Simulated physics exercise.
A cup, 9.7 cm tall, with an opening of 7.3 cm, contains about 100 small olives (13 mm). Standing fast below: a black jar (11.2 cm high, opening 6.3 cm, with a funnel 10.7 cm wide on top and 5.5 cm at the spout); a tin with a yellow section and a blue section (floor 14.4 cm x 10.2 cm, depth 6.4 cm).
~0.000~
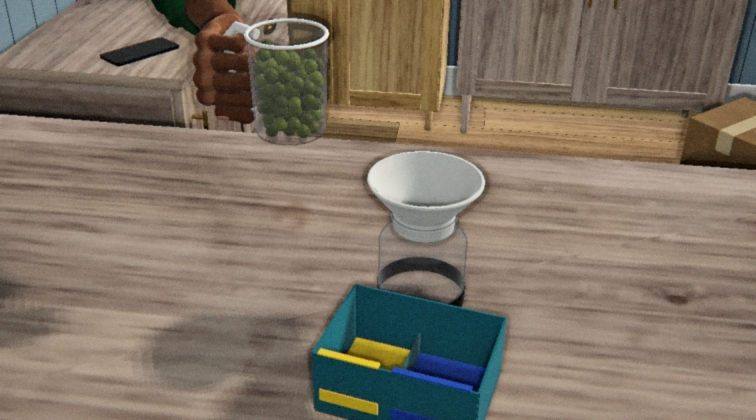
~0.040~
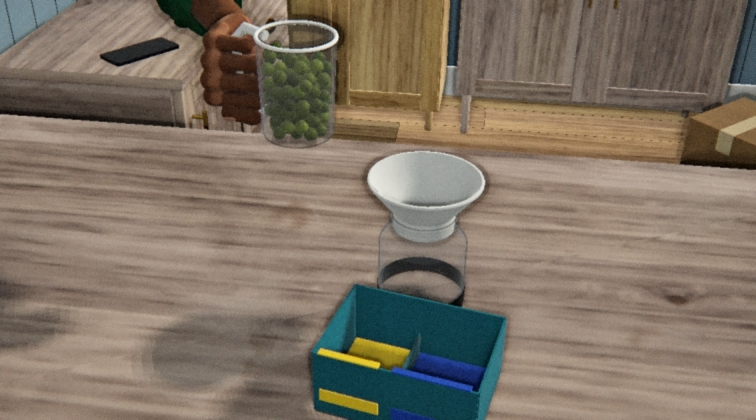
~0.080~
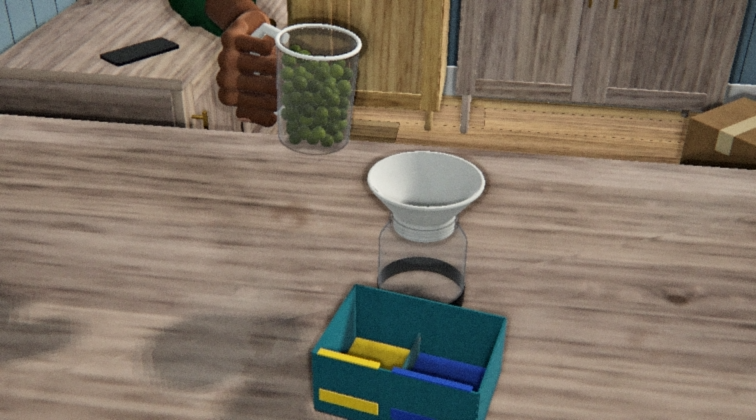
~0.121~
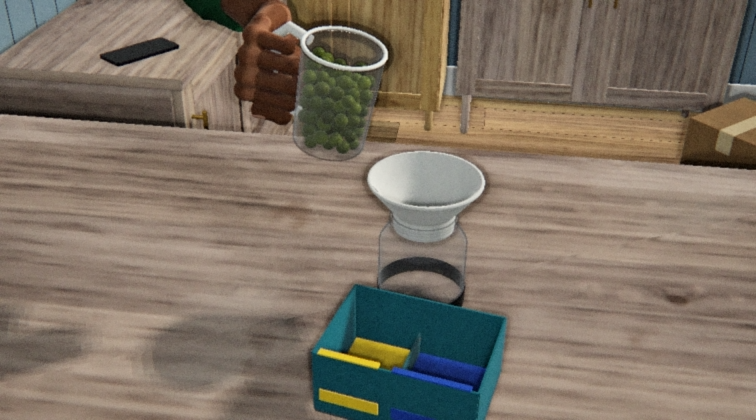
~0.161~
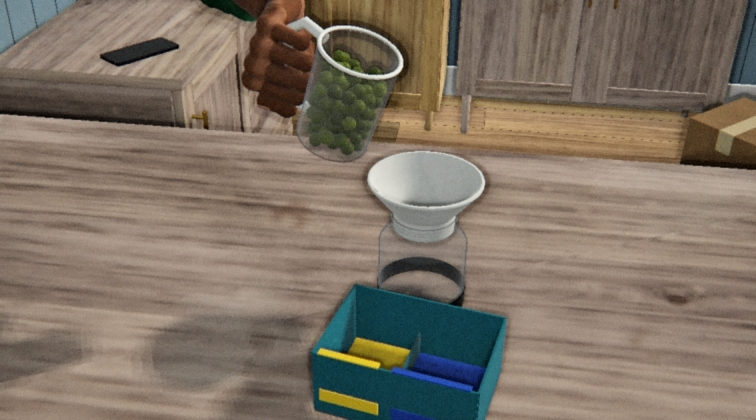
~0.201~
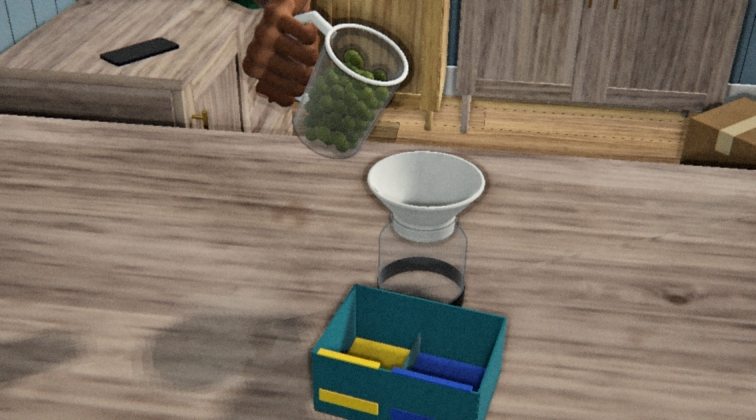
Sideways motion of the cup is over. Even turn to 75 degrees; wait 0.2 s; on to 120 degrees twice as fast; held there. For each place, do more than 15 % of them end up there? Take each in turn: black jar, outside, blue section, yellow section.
Black jar: Yes, outside: No, blue section: No, yellow section: No.
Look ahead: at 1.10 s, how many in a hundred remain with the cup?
Roughly 55 percent of the load.
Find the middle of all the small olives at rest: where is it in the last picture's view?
It's about (426, 291) in the last view.
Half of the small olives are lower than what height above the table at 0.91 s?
Estimated height: About 24 cm.
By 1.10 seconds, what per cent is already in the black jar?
Reading at that time: Around 5 %.
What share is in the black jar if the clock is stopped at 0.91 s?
Around 0 % so far.
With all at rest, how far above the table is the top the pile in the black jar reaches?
About 5.5 cm.
After 0.47 s, tilt 73 degrees; cup 100 %; middle of all pieces near (349, 93).
After 0.70 s, tilt 75 degrees; cup 100 %; middle of all pieces near (351, 94).
After 0.91 s, tilt 117 degrees; cup 100 %; middle of all pieces near (363, 96).
Then, at 1.10 s, tilt 120 degrees; cup 55 %, black jar 5 %, funnel 40 %; middle of all pieces near (395, 154).
At rest (2.1 s), outside 5 %, cup 0 %, blue section 10 %, yellow section 0 %, black jar 85 %, funnel 0 %.
